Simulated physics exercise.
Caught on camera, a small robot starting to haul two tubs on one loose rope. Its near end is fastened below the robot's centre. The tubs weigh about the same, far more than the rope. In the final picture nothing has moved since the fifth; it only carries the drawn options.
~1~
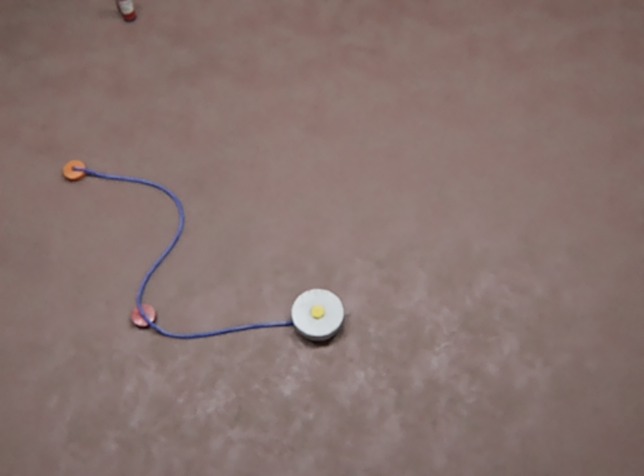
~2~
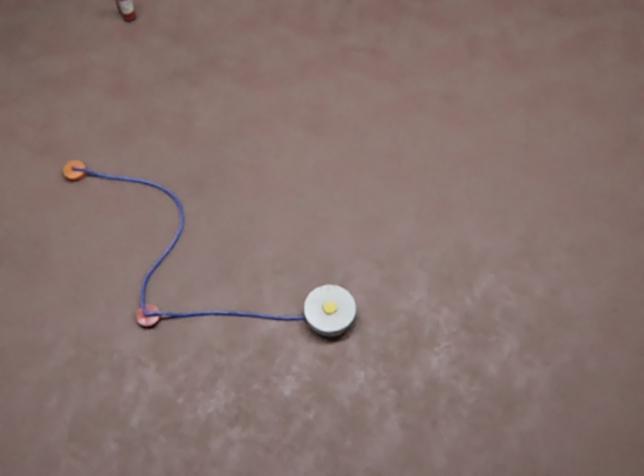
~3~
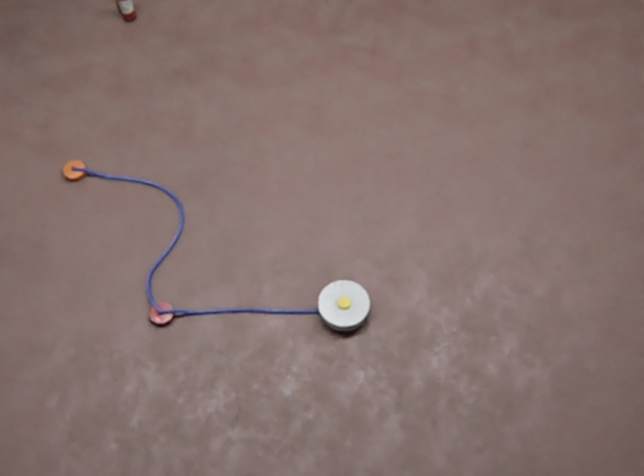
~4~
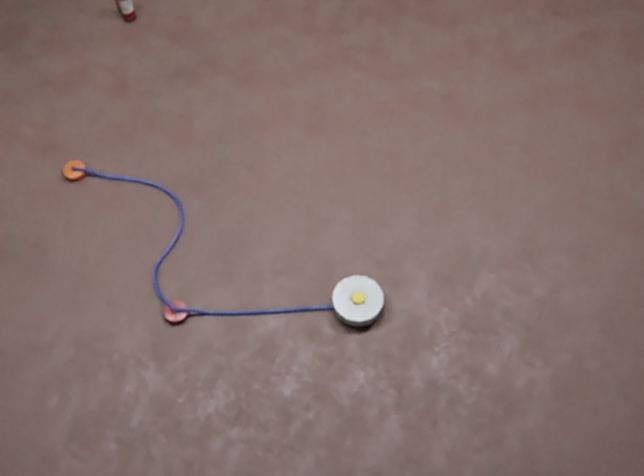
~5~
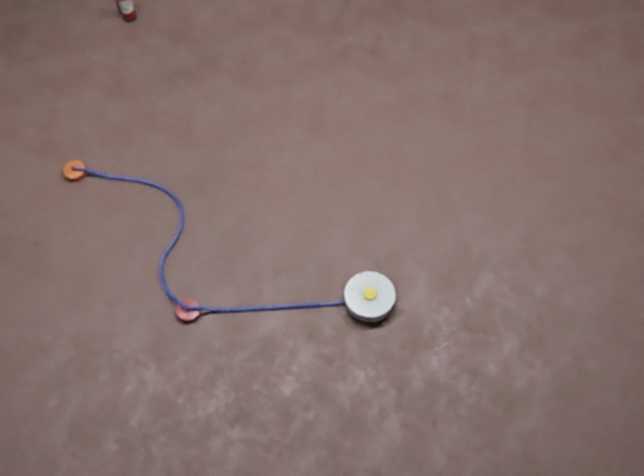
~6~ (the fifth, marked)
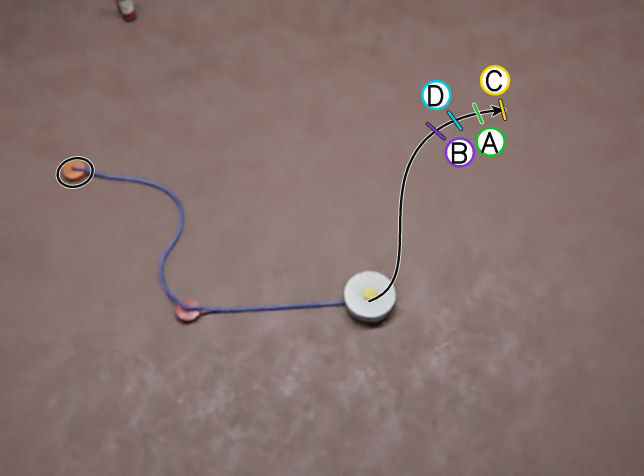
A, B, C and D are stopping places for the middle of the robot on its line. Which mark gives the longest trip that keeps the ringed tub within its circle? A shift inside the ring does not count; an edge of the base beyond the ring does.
It can go as far as D.
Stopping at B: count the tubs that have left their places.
One.
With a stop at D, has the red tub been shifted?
Yes.
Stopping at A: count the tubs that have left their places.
By then, two.
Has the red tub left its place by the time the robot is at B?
Yes.
On the marked copy, A at (478, 113); B at (436, 131); C at (503, 110); D at (455, 121); the ring at (75, 172); the route from (369, 301) via (406, 175) to (504, 110).
Taking D. A third of the way, robot (401, 229); orange tub (74, 170); red tub (241, 298).
Two thirds of the way, robot (411, 157); orange tub (74, 170); red tub (288, 257).
When it is over, robot (456, 116); orange tub (77, 171); red tub (322, 192); the ringed tub at the far end is still in its ring.
As for the rest, A drags the last tub to (88, 173); B is safe but short; C drags the last tub to (108, 173).
